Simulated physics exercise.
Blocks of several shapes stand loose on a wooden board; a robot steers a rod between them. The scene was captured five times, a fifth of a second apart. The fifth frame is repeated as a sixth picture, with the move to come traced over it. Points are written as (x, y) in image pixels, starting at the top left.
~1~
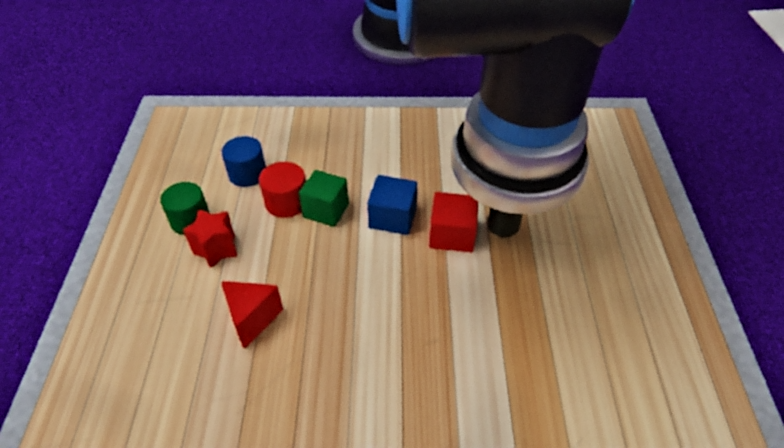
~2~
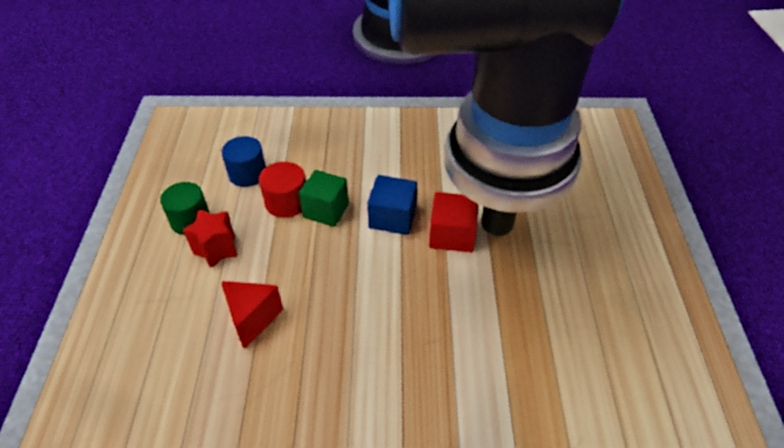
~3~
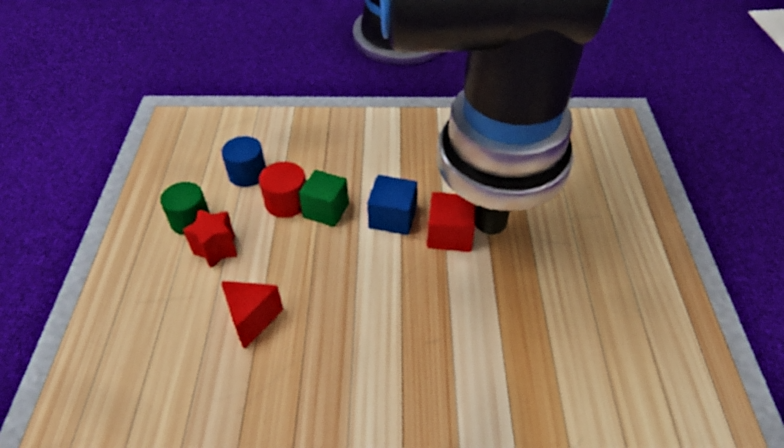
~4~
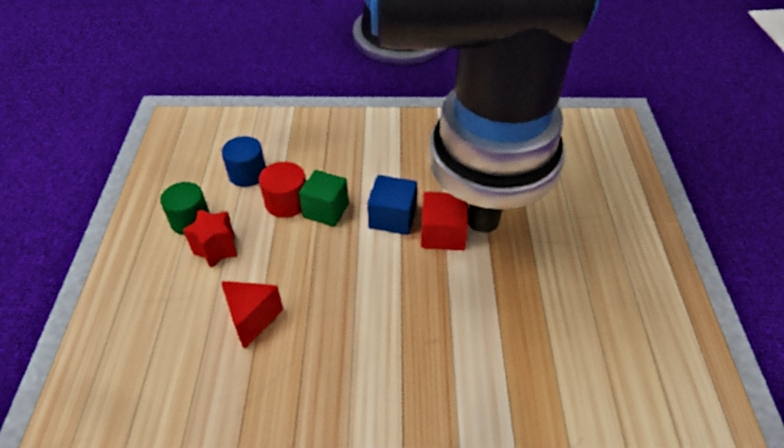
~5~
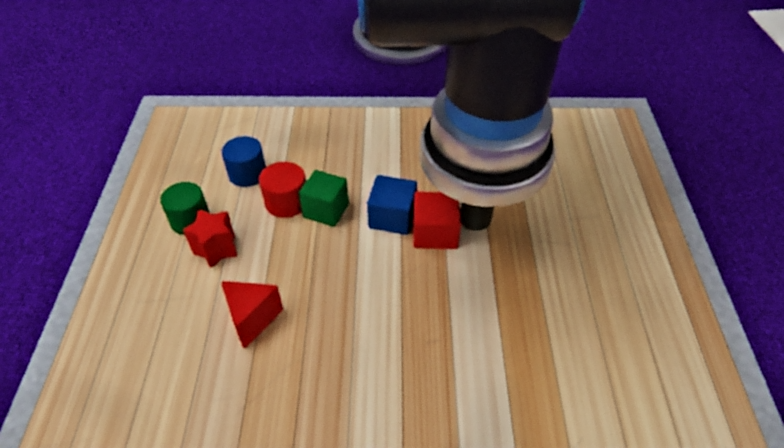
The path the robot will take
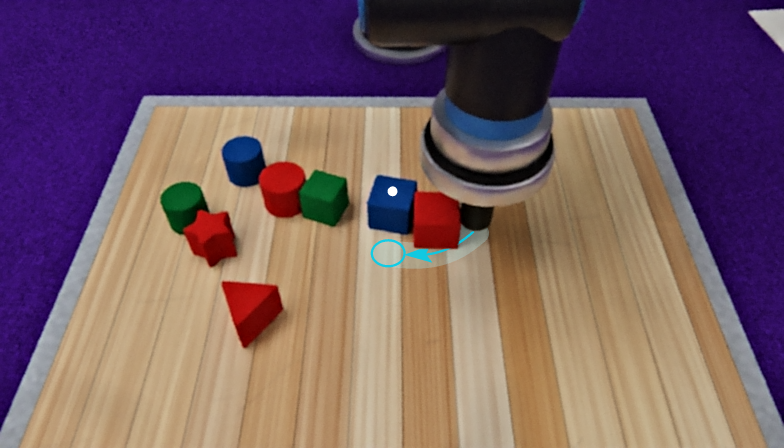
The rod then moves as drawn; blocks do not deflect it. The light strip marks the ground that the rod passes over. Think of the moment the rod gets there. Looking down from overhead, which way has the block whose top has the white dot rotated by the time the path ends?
Overhead view: Clockwise.
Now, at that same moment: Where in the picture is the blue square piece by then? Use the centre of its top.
It comes to (360, 171).
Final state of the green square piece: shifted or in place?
By the time the path is finished, it has moved at least a centimetre.
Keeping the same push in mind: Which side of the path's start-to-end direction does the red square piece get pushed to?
My answer: Right.
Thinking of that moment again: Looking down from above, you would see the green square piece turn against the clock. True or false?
The statement is true.
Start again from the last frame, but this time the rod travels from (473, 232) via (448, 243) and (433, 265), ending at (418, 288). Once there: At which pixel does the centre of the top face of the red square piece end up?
I'd place it at (406, 215), taking the centre of its top.
The drawn path runs from (473, 232) via (450, 248) and (420, 255), ending at (388, 253); the dot is on the blue square piece.
On the path given first. Halfway along, rod (437, 240); blue square piece (374, 186), turned 25° clockwise; red square piece (399, 216), turned 35° clockwise.
At the end, rod (388, 240); red circle (275, 176); green square piece (319, 175), turned 40° anticlockwise; blue square piece (360, 171), turned 60° clockwise; red square piece (357, 204), turned 70° clockwise.
